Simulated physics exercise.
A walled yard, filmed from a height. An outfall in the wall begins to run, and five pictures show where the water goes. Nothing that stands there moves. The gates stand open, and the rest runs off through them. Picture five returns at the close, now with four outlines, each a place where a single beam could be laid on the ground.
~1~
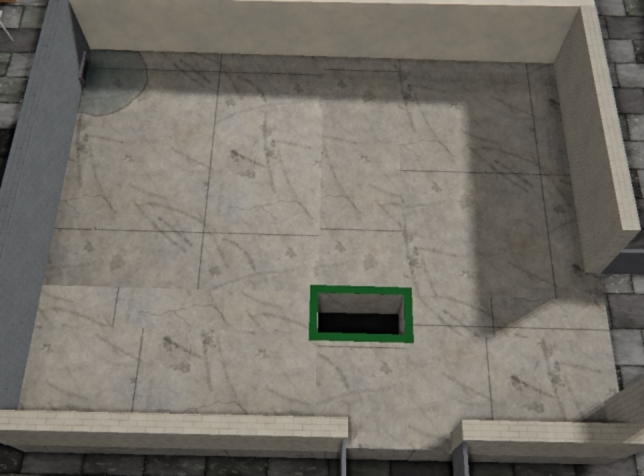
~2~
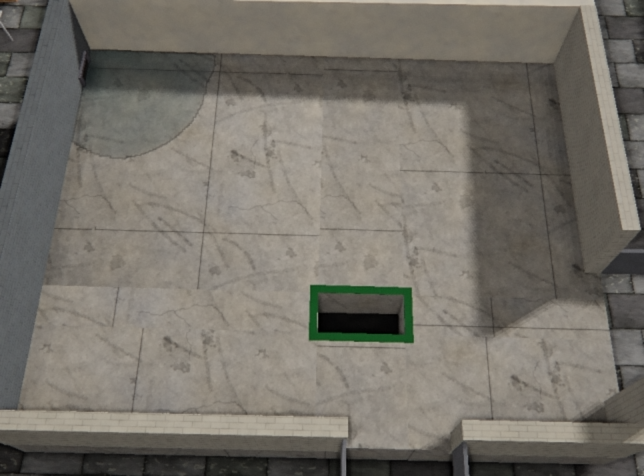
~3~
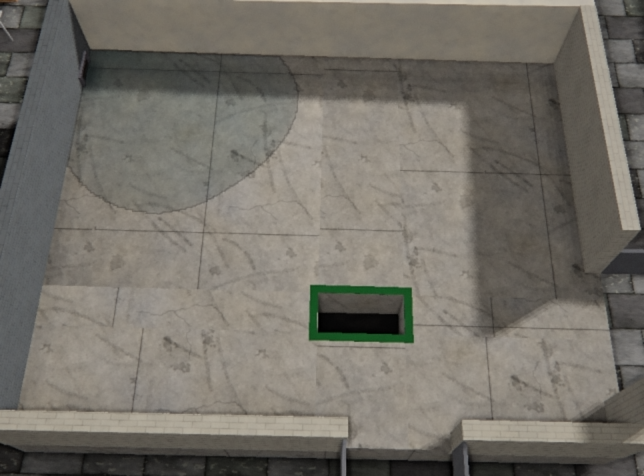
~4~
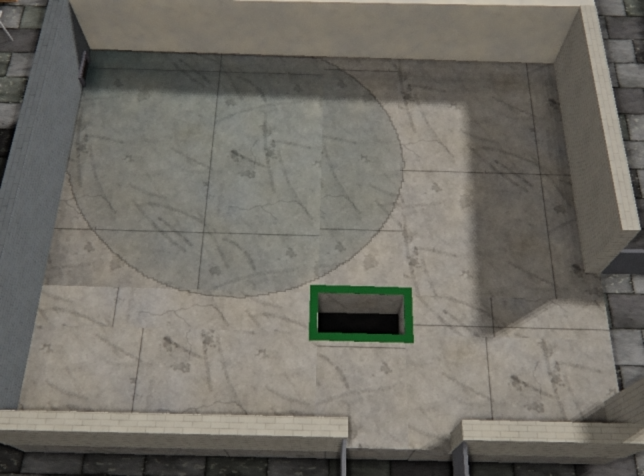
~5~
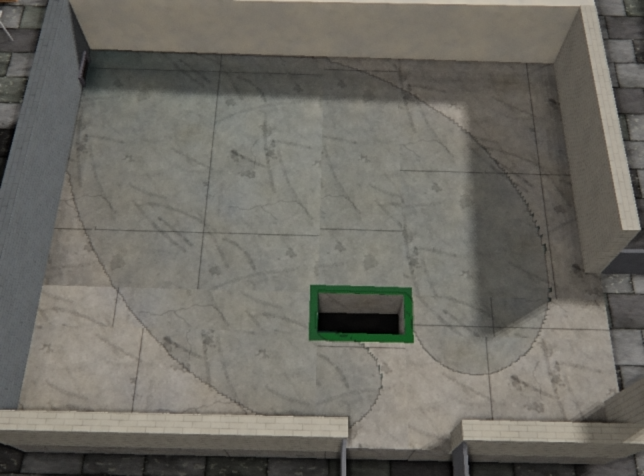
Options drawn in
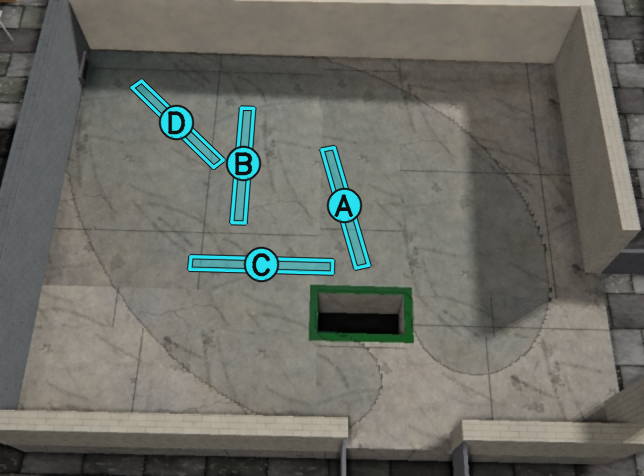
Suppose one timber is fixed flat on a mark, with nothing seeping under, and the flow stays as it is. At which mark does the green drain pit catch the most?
Position A does it best.
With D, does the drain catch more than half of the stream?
No, it does not.
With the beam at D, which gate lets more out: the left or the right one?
The right gate.
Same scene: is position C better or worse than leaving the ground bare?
Position C is worse.
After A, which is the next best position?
That is position D.
On the marked copy, A from (328, 148) to (362, 266); B from (238, 222) to (247, 108); C from (190, 262) to (332, 266); D from (136, 84) to (218, 163).
With A, about 51 % of the stream runs into the green drain pit, about 49 % out by the gates.
With B, about 9 % of the stream runs into the green drain pit, about 91 % out by the gates.
With C, about 10 % of the stream runs into the green drain pit, about 90 % out by the gates.
With D, about 29 % of the stream runs into the green drain pit, about 71 % out by the gates.
